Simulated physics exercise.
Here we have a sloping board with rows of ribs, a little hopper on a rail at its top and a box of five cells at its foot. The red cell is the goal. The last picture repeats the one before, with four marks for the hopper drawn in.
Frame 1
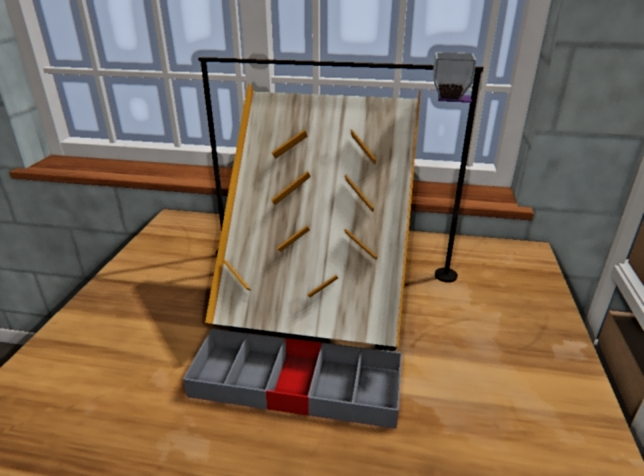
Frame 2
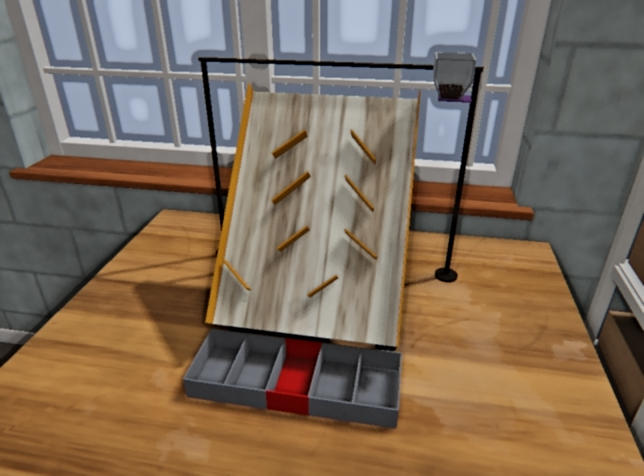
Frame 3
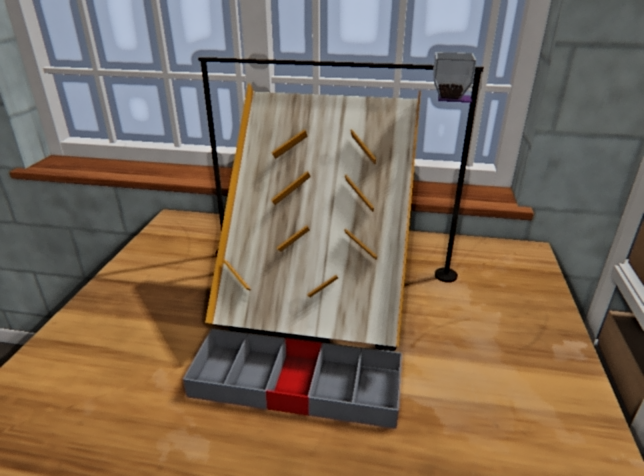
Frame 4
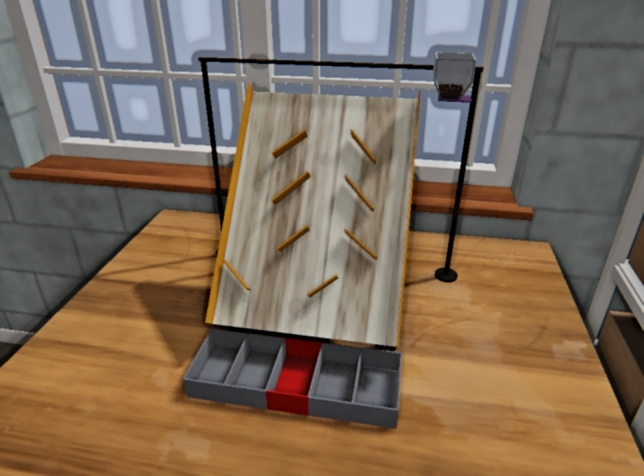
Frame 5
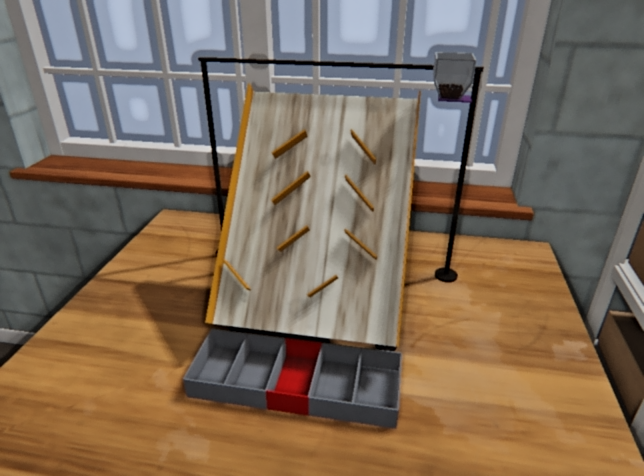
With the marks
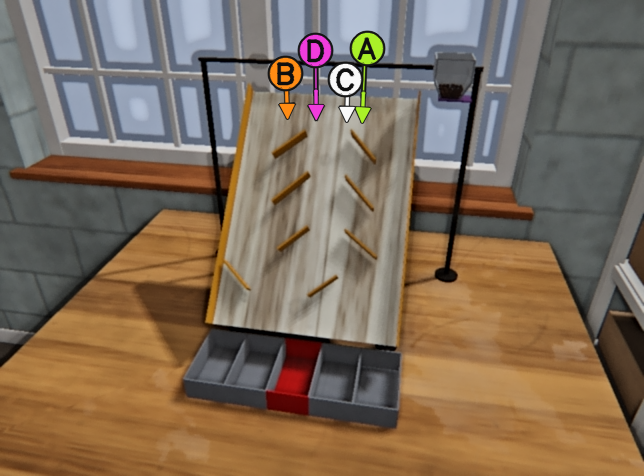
The clip shows a sloping wooden board with angled ribs, a small hopper at the right end of a black rail above it, and a box of five cells, the middle one red, at its foot; nothing visibly moves.
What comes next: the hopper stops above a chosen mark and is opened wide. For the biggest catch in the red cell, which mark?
I would pick mark B.
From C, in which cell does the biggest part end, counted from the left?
The second from the left.
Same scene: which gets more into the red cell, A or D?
That is mark D.
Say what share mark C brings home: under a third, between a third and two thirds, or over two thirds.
It is under a third.
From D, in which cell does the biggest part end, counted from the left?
The second.
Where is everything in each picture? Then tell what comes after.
In the first picture, hopper (450, 90), allspice berries, door shut.
In the second picture, ribs (272, 153) to (305, 130), (351, 130) to (375, 159), (271, 201) to (308, 171).
In the third picture, ribs (345, 175) to (373, 208), (277, 249) to (307, 226), (345, 229) to (376, 257).
In the fourth picture, ribs (222, 259) to (247, 288), (307, 295) to (337, 275).
In the fifth picture, red cell (287, 402), number 3 of 5 from the left.
On the marked copy, mark A meets the board at (362, 117); mark B meets the board at (287, 113); mark C meets the board at (346, 116); mark D meets the board at (316, 114).
With A, just a few in the red cell, almost all in other cells, just a few outside the box.
With B, roughly half in the red cell, roughly half in other cells.
With C, about a tenth in the red cell, the larger part in other cells, about a tenth outside the box.
With D, roughly a quarter in the red cell, the larger part in other cells, just a few outside the box.
